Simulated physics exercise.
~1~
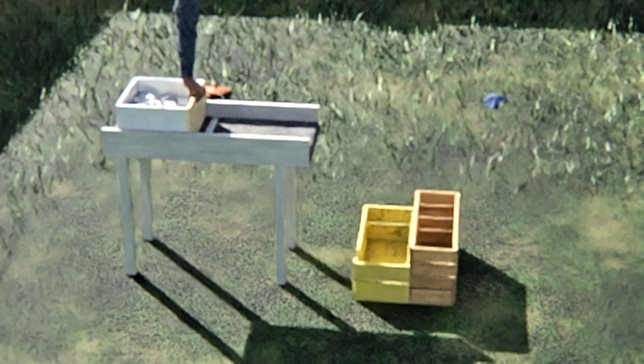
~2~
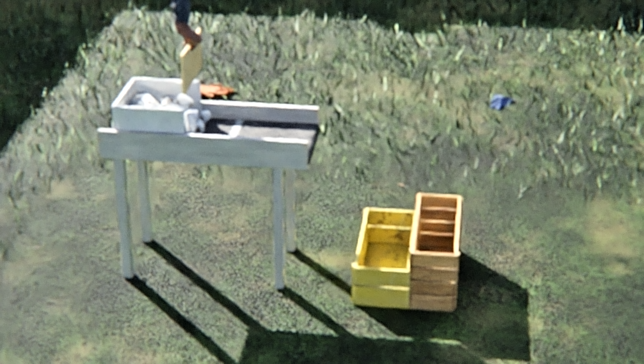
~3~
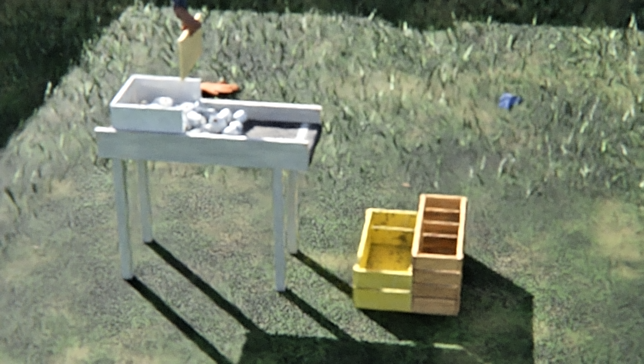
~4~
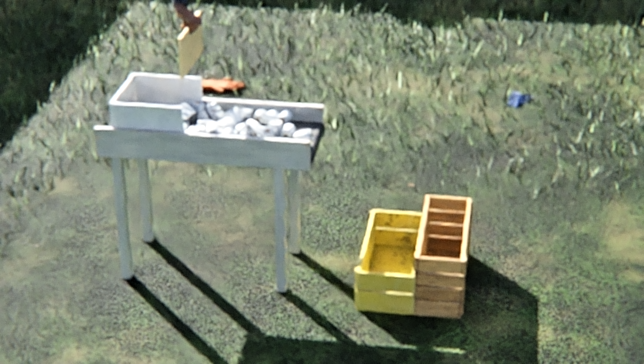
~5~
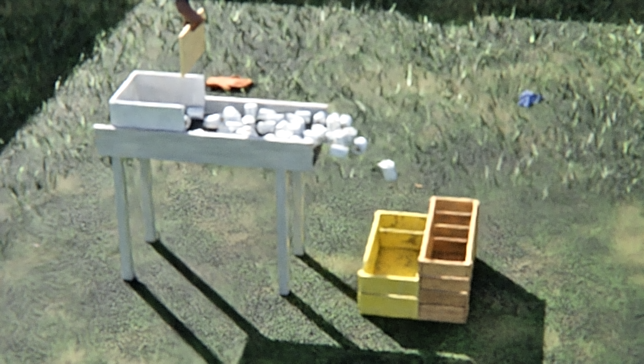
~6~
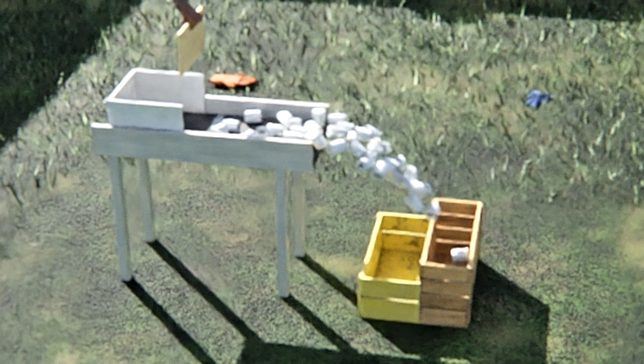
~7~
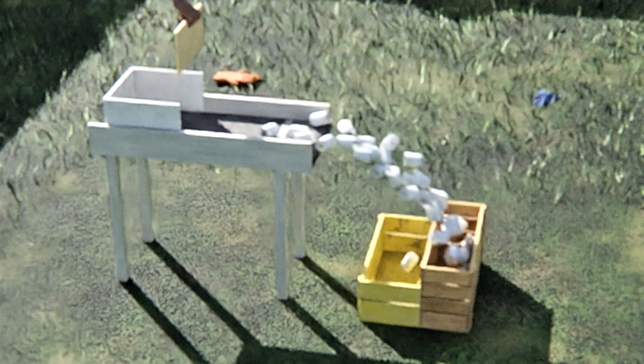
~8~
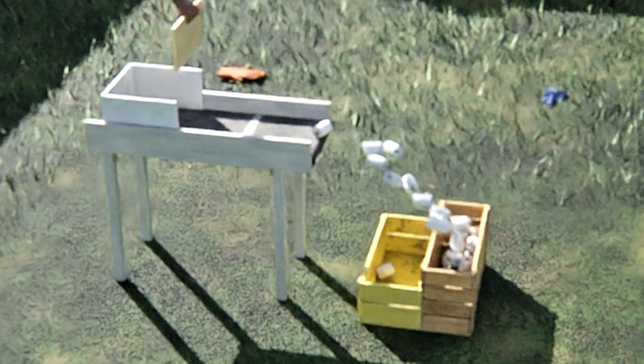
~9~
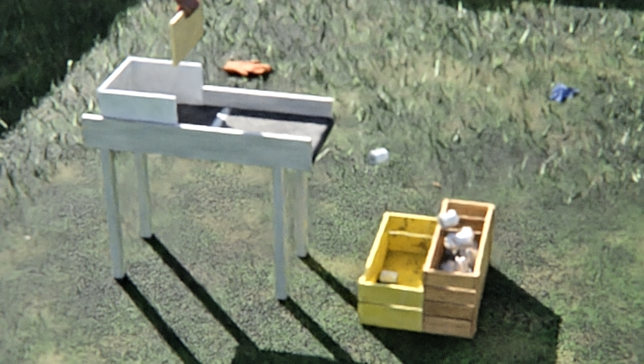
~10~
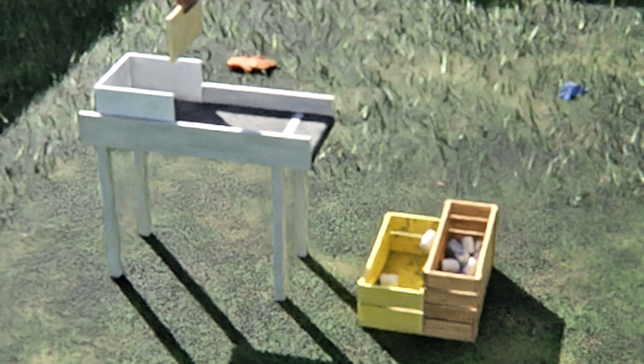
White rolls ride right along a belt and drop, mostly into the wooden bin.
